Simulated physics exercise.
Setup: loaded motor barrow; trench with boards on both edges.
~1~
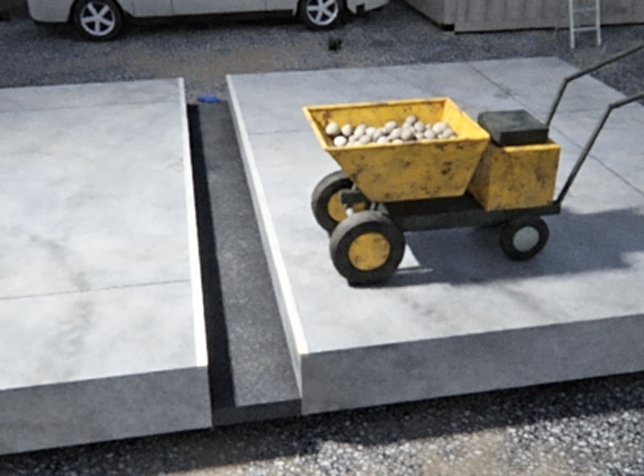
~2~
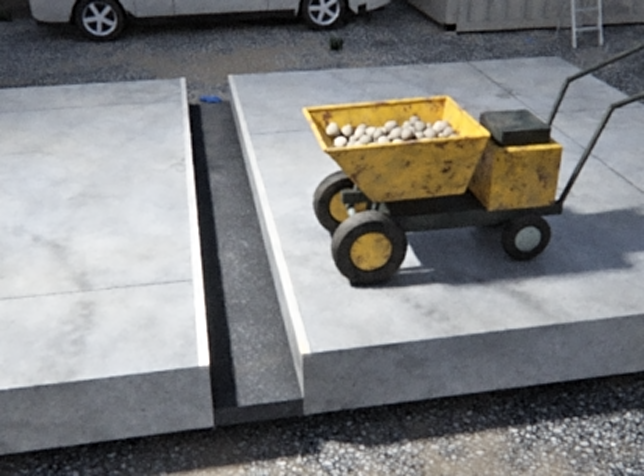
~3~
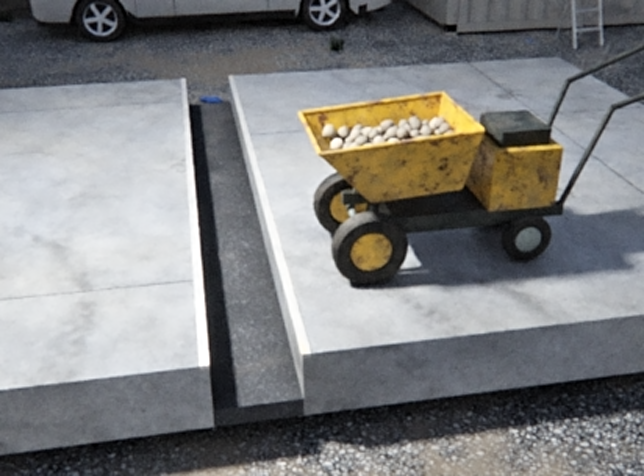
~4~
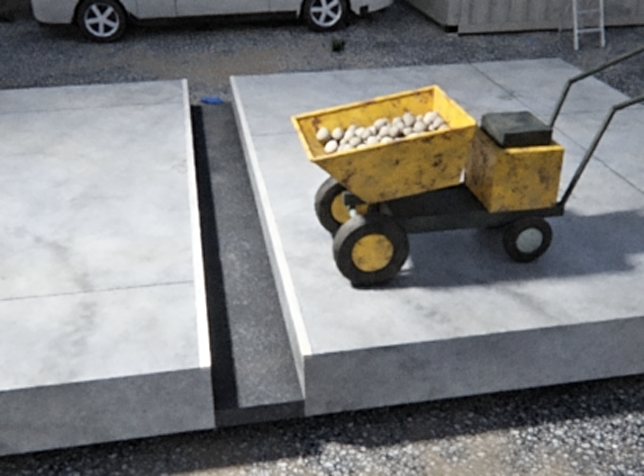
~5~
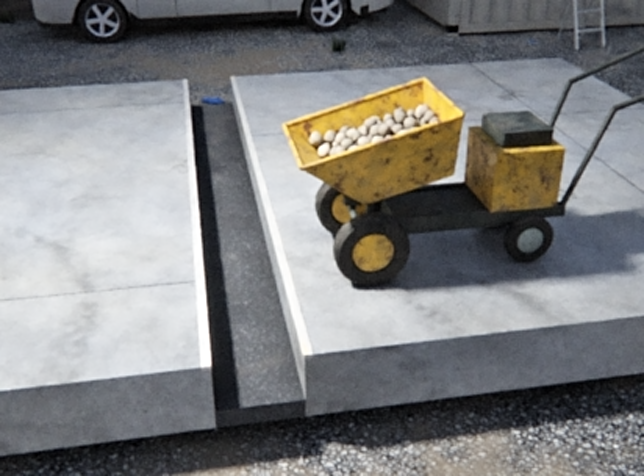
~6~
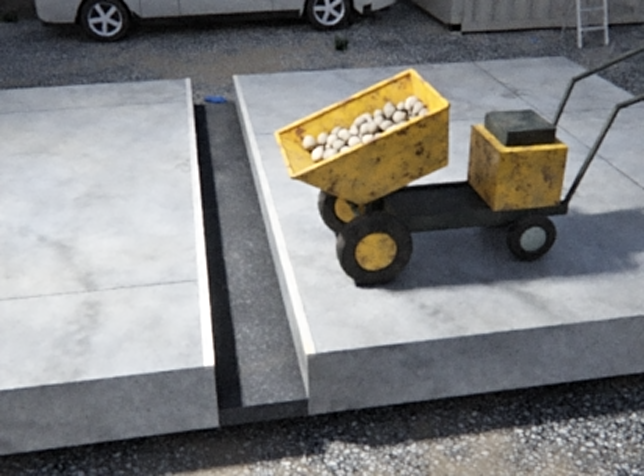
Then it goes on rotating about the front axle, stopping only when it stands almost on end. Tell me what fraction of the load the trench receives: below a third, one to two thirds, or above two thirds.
The trench receives above two thirds.
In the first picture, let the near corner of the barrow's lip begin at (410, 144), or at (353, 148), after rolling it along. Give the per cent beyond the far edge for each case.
The first spot yields roughly 0 percent, the second roughly 0 percent.
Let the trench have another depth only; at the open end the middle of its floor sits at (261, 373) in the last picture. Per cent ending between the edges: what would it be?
Roughly 70 in a hundred.
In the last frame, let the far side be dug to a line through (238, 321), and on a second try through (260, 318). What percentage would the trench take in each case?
Lab note: Try one 50 per cent, try two 0 per cent.
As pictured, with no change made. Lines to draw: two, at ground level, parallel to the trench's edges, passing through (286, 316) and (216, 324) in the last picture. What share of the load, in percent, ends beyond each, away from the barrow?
The first comes to 90 %, the second to 10 %.
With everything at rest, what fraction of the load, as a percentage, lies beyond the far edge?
Estimate: Around 5 per cent.
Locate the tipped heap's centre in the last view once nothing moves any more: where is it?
Around (237, 298), give or take.
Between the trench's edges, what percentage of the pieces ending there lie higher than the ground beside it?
The answer is close to 0 per cent.
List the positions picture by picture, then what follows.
In the first picture, lip of the skip at (327, 150), level; top of the load at (398, 136), river pebbles; first edge of the trench at (294, 314); far edge at (199, 324), the trench over half as wide as the skip, and about half as deep as wide.
In the second picture, lip of the skip at (326, 151), tipped barely; top of the load at (398, 135).
In the third picture, lip of the skip at (320, 155), tipped barely; top of the load at (408, 132).
In the fourth picture, lip of the skip at (312, 161), tipped a little; top of the load at (410, 140).
In the fifth picture, lip of the skip at (302, 168), tipped clearly; top of the load at (411, 125).
In the sixth picture, lip of the skip at (293, 178), tipped clearly; top of the load at (413, 123); first edge of the trench at (301, 314); far edge at (206, 324).
Soon, skip tipped steeply; all in the skip.
A while on, skip tipped right over; about two thirds in the skip; about a quarter in or heaped over the trench; a stray few beyond it; a stray few falling.
Towards the end, skip tipped right over; a stray few in the skip; nearly all in or heaped over the trench; a small part beyond it.
Finally, skip tipped right over; nearly all in or heaped over the trench; a small part beyond it.
